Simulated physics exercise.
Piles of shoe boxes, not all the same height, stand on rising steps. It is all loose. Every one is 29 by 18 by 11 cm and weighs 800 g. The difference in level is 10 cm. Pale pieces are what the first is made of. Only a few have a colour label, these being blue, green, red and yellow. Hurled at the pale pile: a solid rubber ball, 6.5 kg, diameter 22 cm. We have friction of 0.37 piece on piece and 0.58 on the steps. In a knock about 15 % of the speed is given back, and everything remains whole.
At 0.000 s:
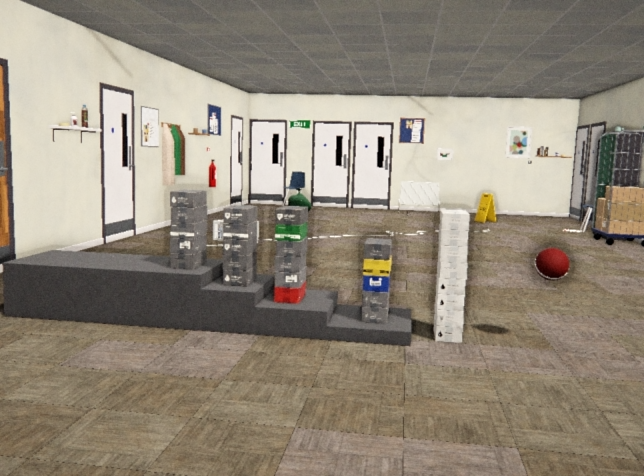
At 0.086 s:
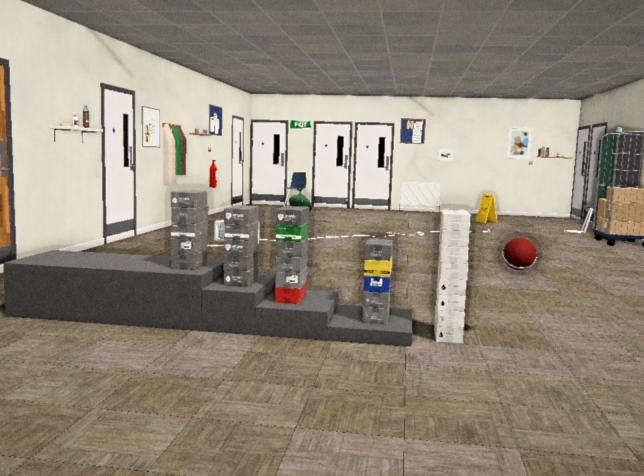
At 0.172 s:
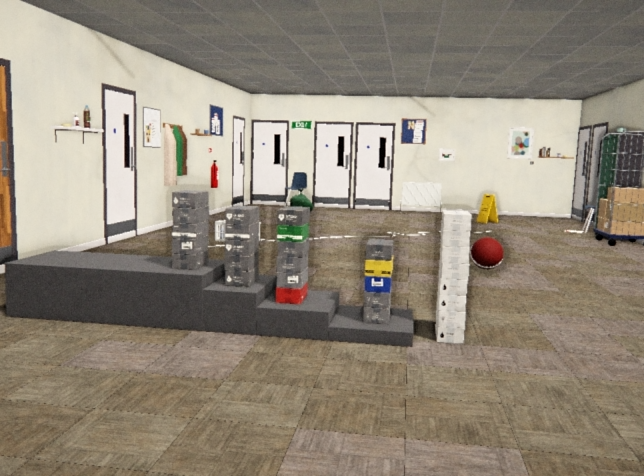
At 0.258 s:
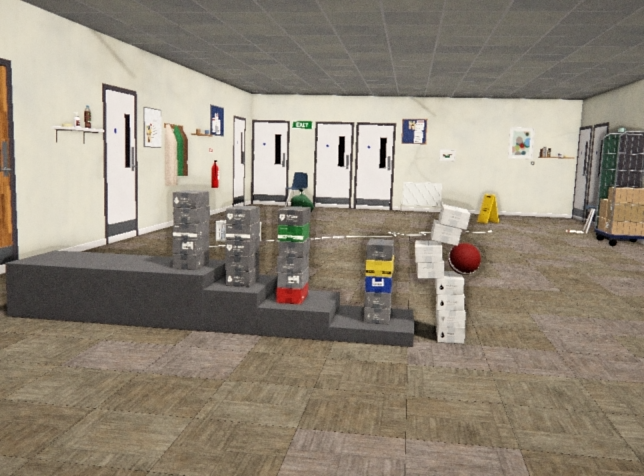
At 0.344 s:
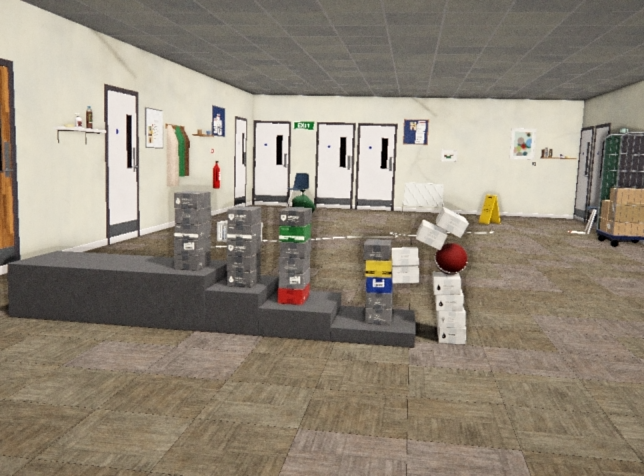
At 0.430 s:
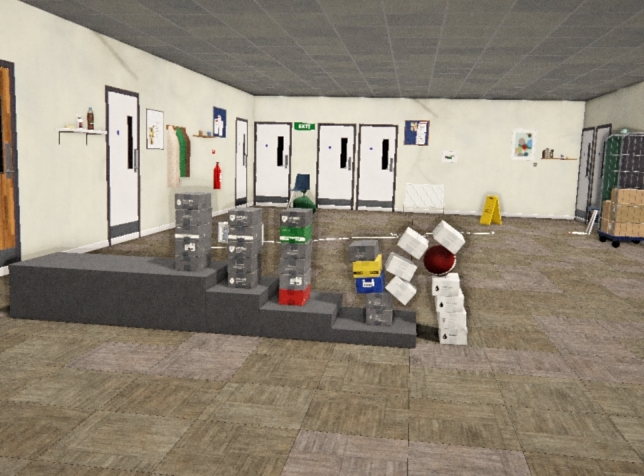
In this clip, a red ball moves left through a room and strikes a tall stack of white boxes, knocking the upper ones leftward into the neighbouring grey stack, where the yellow and blue boxes shift and lean.
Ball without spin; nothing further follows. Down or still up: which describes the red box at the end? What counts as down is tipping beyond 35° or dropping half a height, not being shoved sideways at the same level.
Still up.
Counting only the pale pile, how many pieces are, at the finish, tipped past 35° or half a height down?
In total, 6 of the pale pieces.
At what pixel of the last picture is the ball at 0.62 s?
My estimate is roughly (412, 267).
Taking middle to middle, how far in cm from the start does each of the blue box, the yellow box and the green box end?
Moved: Blue 30, yellow 45, green 0.
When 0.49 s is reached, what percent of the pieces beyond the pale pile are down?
0 per cent at that moment.
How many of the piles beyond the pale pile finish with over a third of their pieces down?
In total, 1.
After 0.49 s, 4 of the pale pile down; none of the 21 other boxes down, 4 disturbed; red box unmoved; yellow box leaning 17°.
After 0.62 s, 4 of the pale pile down; 3 of the 21 other boxes down; red box unmoved; blue box leaning 53°.
After 0.88 s, 5 of the pale pile down; 3 of the 21 other boxes down; red box unmoved; yellow box on its side.
At rest (2.5 s), 6 of the pale pile down; 3 of the 21 other boxes down; red box unmoved; yellow box on its side; blue box on its side. As the last picture would show them, middles, red box near (294, 293), yellow box near (330, 290).
